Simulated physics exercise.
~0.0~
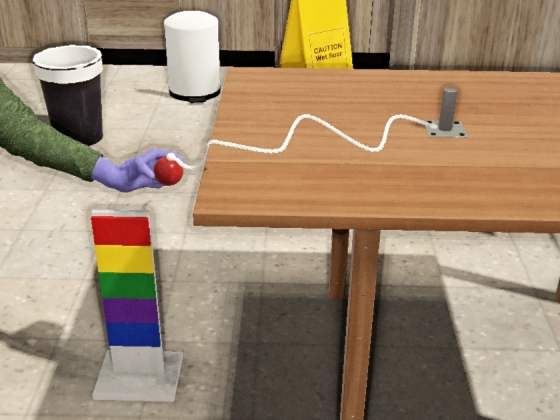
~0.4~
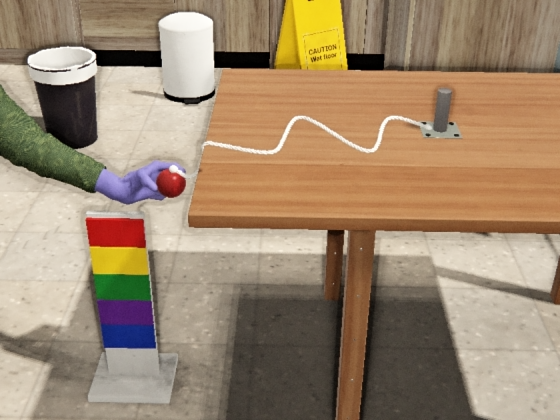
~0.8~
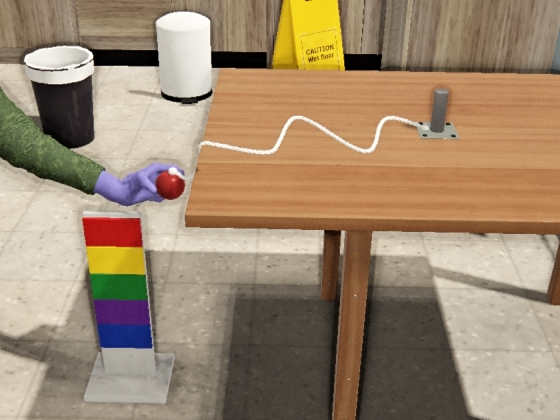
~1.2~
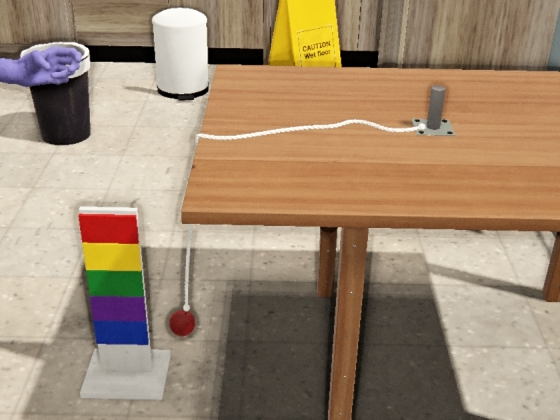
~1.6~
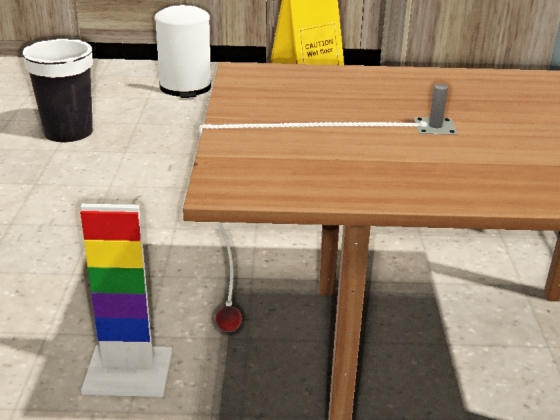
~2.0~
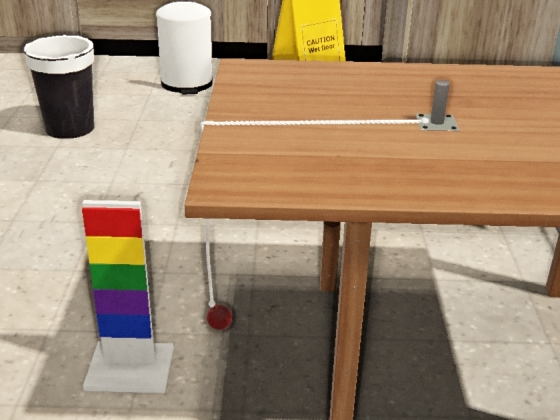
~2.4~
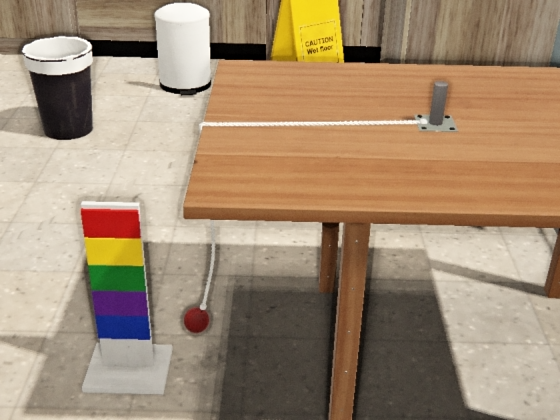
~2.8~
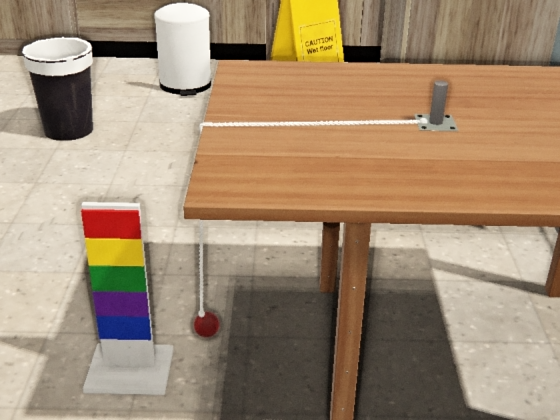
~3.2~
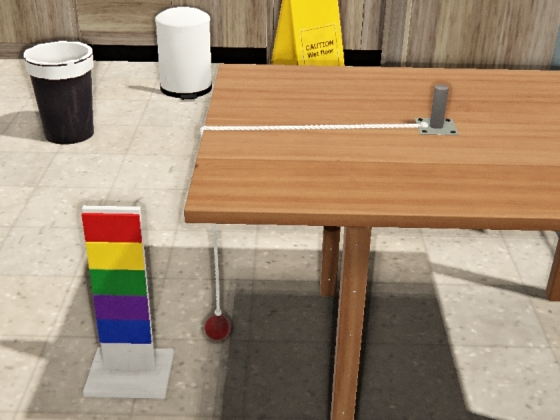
At the start, a purple-gloved hand in a green sleeve holds a small red ball-like object just off the left end of a wooden table, its white cord winding loosely back to a metal post. Below stands a panel with red, yellow, green, purple and blue bands. The hand lets go and draws back to the left, and the red object drops beside the panel as the cord pulls straight across the tabletop. It swings right under the table edge, then back left, and drifts slightly right again. Finally it hangs beneath the edge, its middle level with the blue band.
